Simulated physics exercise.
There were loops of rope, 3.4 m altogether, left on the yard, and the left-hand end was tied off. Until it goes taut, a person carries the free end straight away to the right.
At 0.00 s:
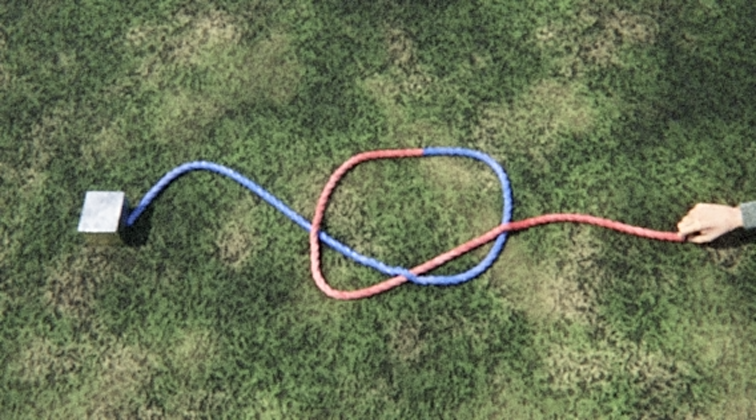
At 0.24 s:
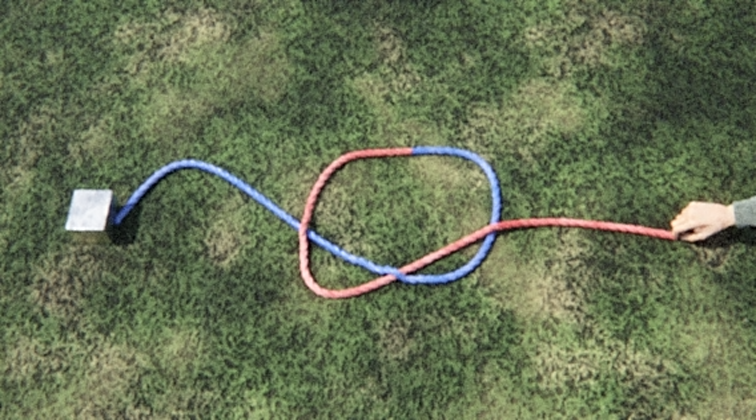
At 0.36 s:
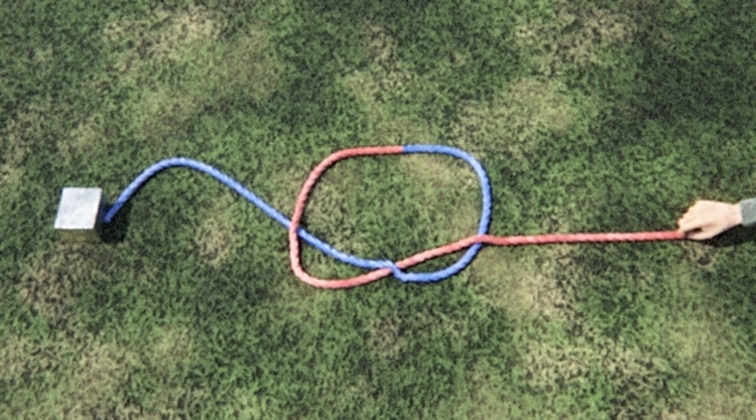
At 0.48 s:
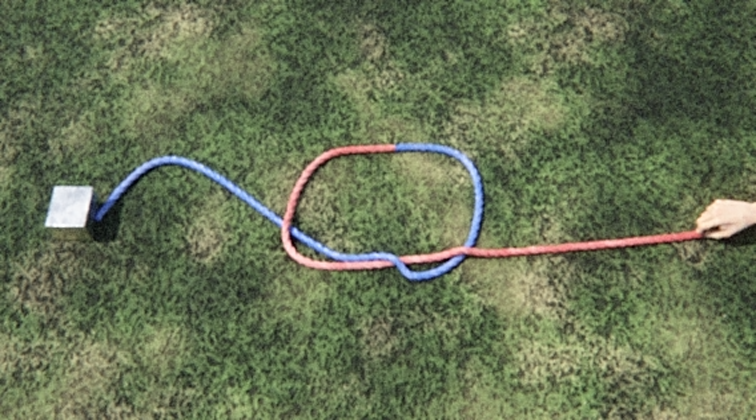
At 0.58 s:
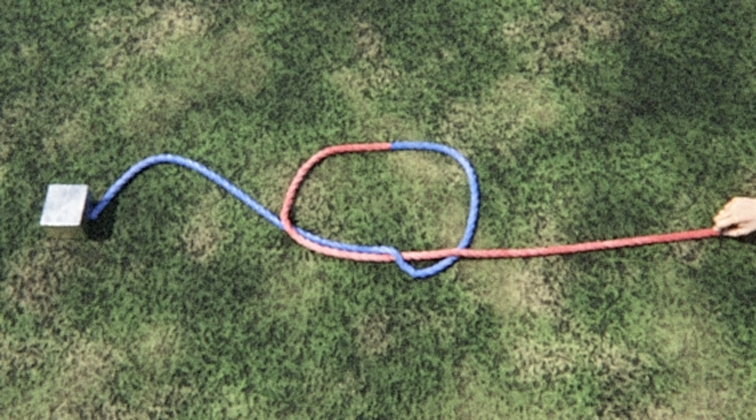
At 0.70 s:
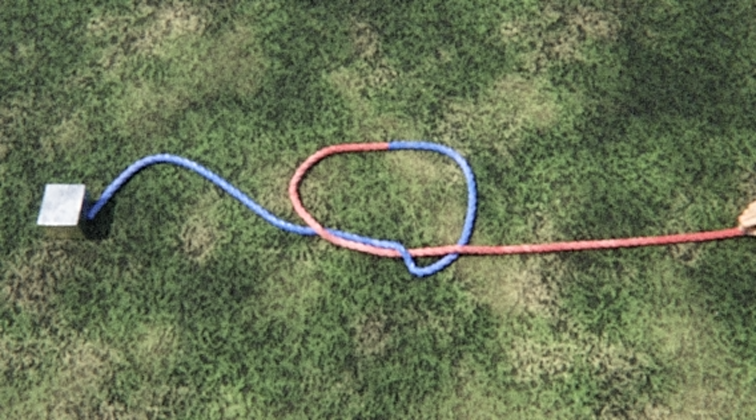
A hand pulled the red end of a looped red and blue rope to the right across the grass, straightening that side and shrinking the loop somewhat, while the blue end stayed attached to a pale block.
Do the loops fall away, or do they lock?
It is going to snarl.
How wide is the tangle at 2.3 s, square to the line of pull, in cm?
20 cm.
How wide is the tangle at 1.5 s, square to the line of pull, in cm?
Measured width: Near 30 cm.
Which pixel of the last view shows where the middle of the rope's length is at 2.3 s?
Roughly at (482, 200).
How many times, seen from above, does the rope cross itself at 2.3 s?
4.
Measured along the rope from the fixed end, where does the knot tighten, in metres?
It ends up around 1.2 m along the rope.
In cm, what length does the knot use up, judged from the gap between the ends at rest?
20 cm.
After 1.5 s, the ends are 2.2 m apart, loops still 29 cm across.
After 2.3 s, the ends are 2.7 m apart, loops still 20 cm across.
After 3.1 s, the ends are 3.2 m apart, loops still 6 cm across.
After 3.9 s, the ends are 3.2 m apart, loops still 8 cm across.
After 4.2 s, the ends are 3.2 m apart, loops still 7 cm across.
